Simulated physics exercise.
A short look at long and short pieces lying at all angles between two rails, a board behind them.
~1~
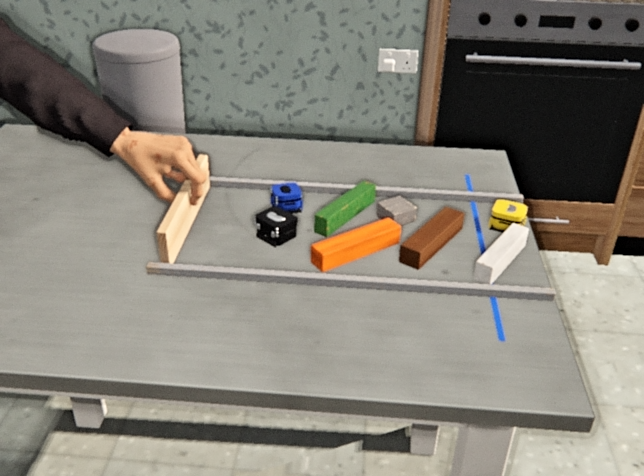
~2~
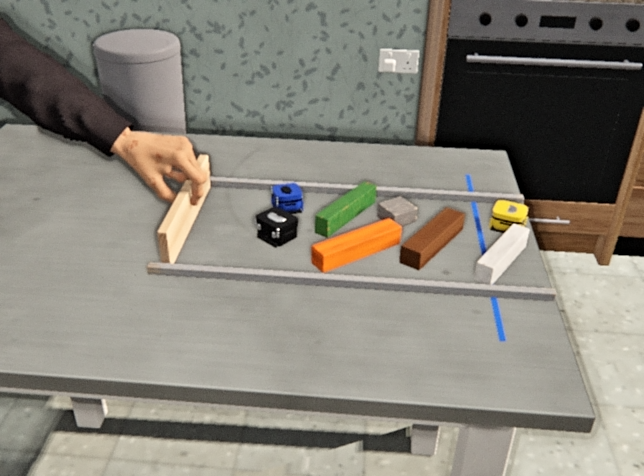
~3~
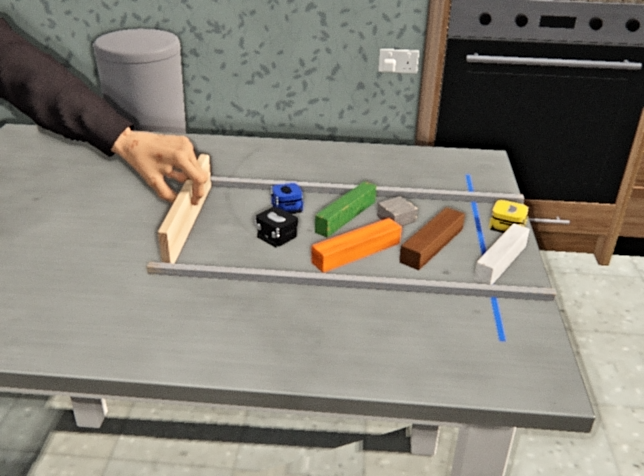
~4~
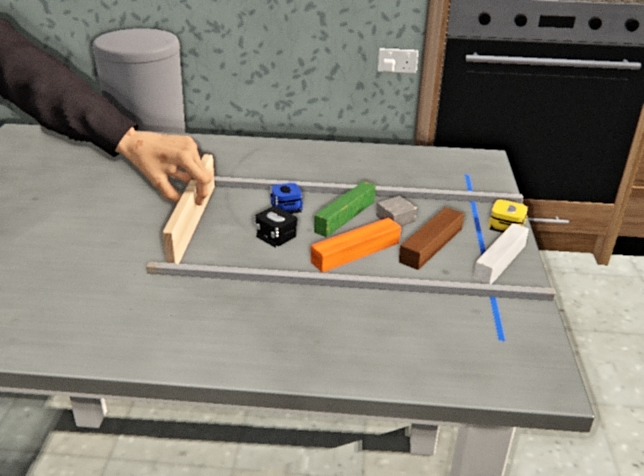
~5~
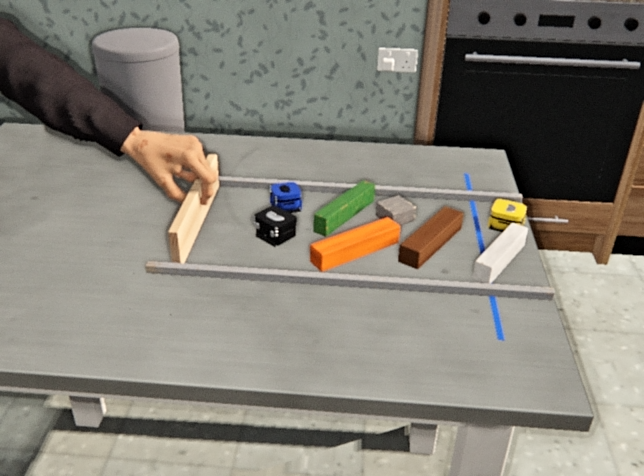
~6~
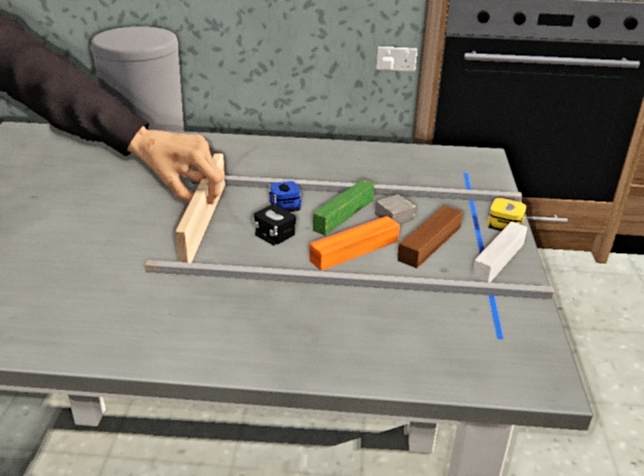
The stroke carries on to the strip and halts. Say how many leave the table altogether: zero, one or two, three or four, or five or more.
The number that fall off is three or four.
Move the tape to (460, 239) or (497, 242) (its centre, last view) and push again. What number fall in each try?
In that order 3 and 4.
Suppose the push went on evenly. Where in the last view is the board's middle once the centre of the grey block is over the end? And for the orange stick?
About (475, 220), and (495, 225) for the other.
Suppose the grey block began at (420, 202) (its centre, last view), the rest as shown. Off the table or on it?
From there it tumbles off.
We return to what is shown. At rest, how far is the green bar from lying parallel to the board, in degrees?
Some 10 degrees.
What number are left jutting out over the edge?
That would be 1.
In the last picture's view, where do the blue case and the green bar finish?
The blue case stops around (490, 212); the green bar around (514, 216).
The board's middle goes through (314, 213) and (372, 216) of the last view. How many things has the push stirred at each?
4 and 6.
Early on, none off yet; yellow case at rest near (507, 217); white bar at rest near (500, 252); brown stick at rest near (431, 235).
A while later, none off yet; yellow case at rest near (507, 217); white bar at rest near (500, 252); brown stick travelled a little near (452, 239).
Further along, none off yet; yellow case travelled a little near (521, 215); white bar travelled a little near (528, 260); brown stick travelled about its own width near (514, 249).
Finally, the number that fall off is three or four; lost, grey block, brown stick, white bar and yellow case.
